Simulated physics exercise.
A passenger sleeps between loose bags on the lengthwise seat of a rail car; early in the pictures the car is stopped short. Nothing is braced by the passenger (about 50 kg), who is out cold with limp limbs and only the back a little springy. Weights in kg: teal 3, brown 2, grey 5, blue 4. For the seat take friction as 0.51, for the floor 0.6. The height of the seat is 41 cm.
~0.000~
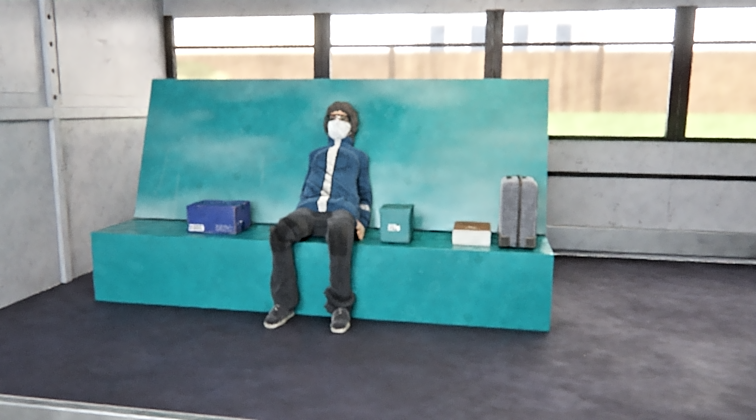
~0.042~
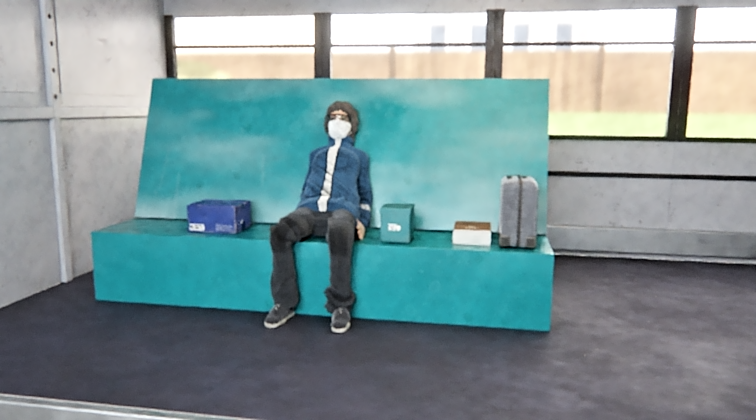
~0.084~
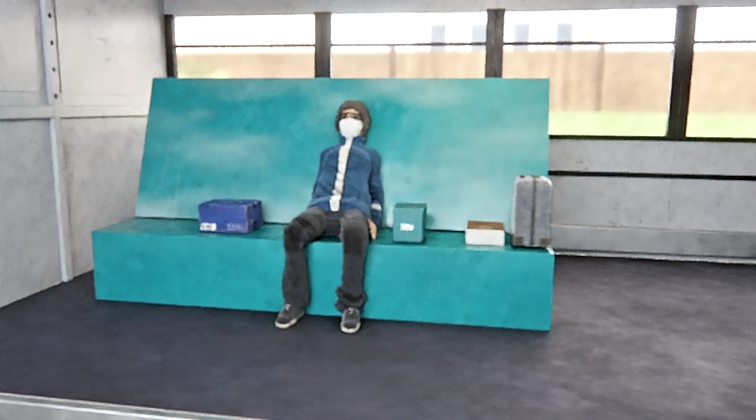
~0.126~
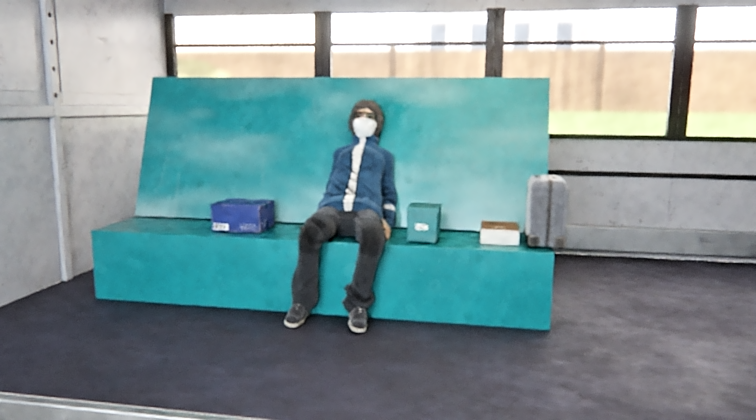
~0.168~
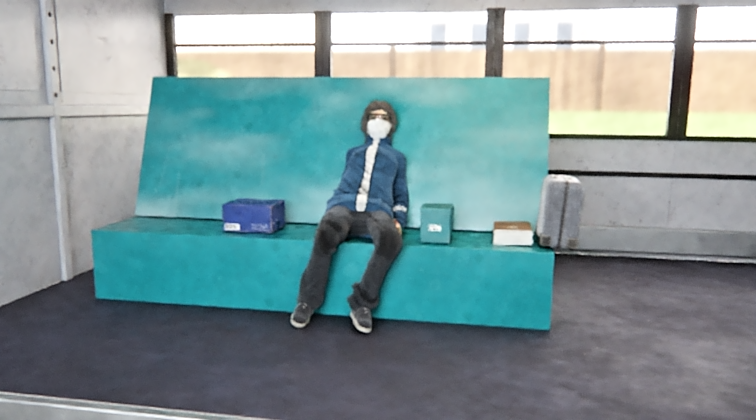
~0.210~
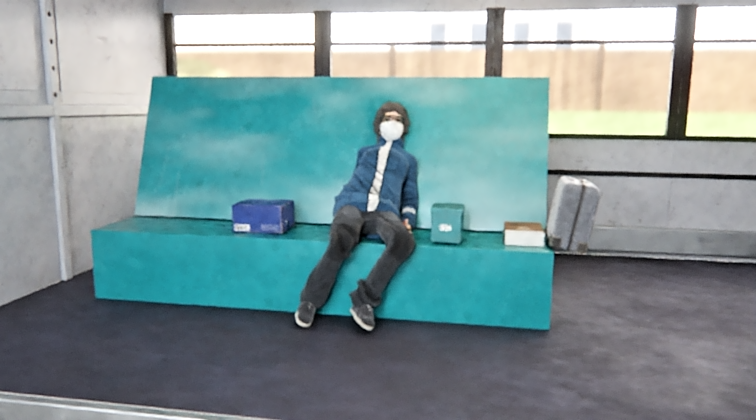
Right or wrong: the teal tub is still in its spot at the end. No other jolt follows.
Right.
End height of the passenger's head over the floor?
The head ends up around 50 centimetres high.
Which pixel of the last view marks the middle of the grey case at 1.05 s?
At that time it is near pixel (699, 308) in the last view.
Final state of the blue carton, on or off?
Blue carton ends up still in place.
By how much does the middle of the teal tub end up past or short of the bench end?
It comes to rest close to 30 cm short of it.
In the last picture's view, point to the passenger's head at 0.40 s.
Around (450, 139).
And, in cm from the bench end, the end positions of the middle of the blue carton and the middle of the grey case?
The blue carton ends 150 cm short, and the grey case ends 80 cm past.
After 0.40 s the teal tub is 39 cm short of the bench end, tilted 0°, near (478, 225) in the last picture's view; the grey case 41 cm past the bench end, tilted 35°.
After 0.65 s the teal tub is 37 cm short of the bench end, tilted 0°, near (481, 225) in the last picture's view.
After 1.05 s the teal tub is 32 cm short of the bench end, tilted 0°, near (491, 229) in the last picture's view; the grey case 79 cm past the bench end, tilted 90°.
When all is still (1.5 s), teal tub stays on; brown folder drops off; grey case drops off; blue carton stays on; passenger's hips keep to the seat.
